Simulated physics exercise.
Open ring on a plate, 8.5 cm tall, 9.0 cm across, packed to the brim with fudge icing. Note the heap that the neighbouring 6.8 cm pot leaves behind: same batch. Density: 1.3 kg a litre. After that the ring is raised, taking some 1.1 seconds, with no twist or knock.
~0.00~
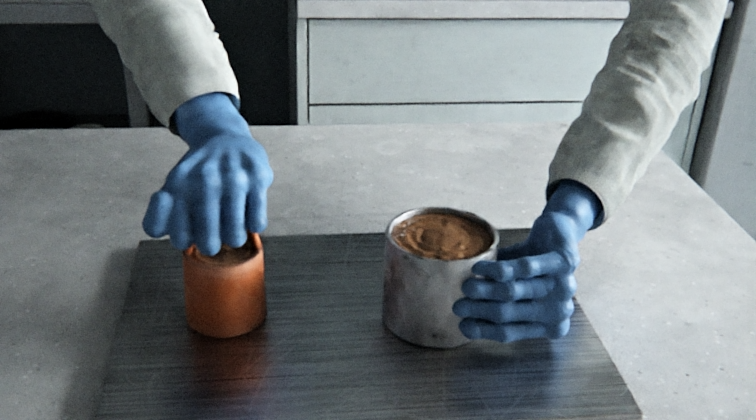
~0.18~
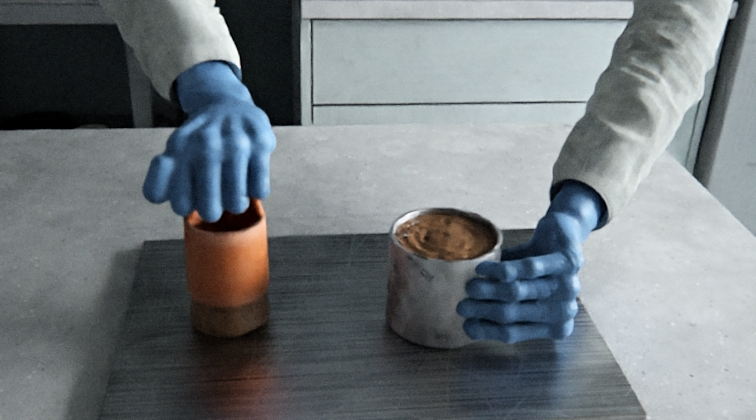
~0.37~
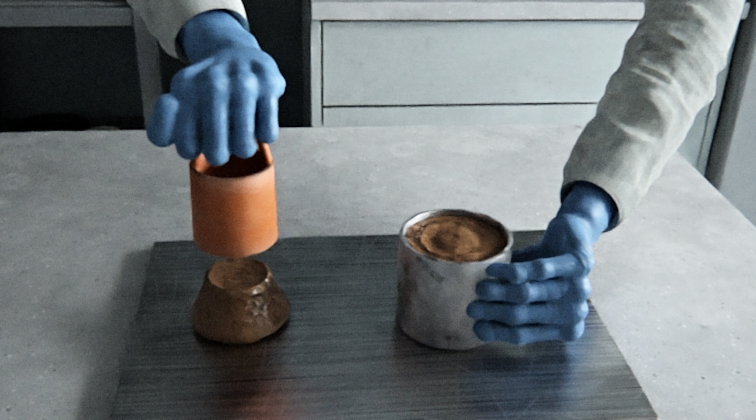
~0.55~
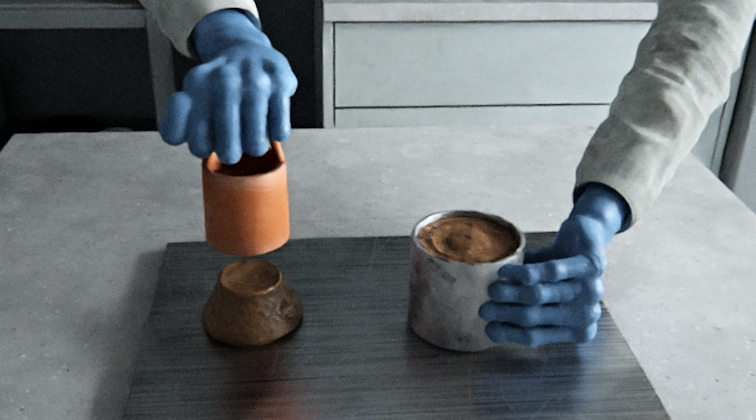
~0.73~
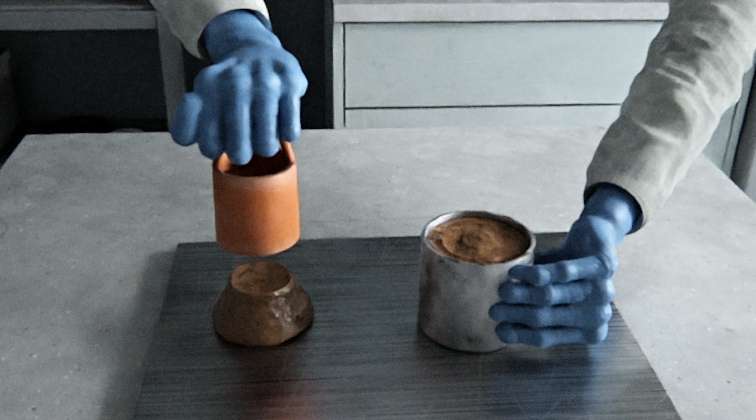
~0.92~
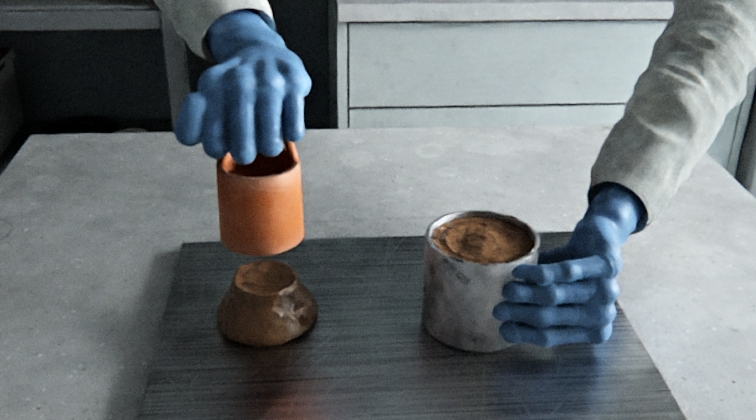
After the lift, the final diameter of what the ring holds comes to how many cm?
Some 14.5 cm.
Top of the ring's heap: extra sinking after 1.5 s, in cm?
It comes to around 0.5 cm.
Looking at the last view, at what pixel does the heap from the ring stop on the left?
Near (396, 320).
After 1.2 s, the ring is up 2.1 cm; the fudge icing has come down 0.3 cm to 8.2 cm and is 9.7 cm wide.
After 1.5 s, the ring is up 5.7 cm; the fudge icing has come down 2.8 cm to 5.7 cm and is 14 cm wide.
After 1.7 s, the ring is up 8.1 cm; the fudge icing has come down 3.1 cm to 5.4 cm and is 14 cm wide.
After 2.1 s, the ring is clear; the fudge icing has come down 3.2 cm to 5.3 cm and is 14 cm wide.
After 2.7 s, at rest, the ring is clear; the fudge icing has come down 3.3 cm to 5.2 cm and is 14 cm wide.
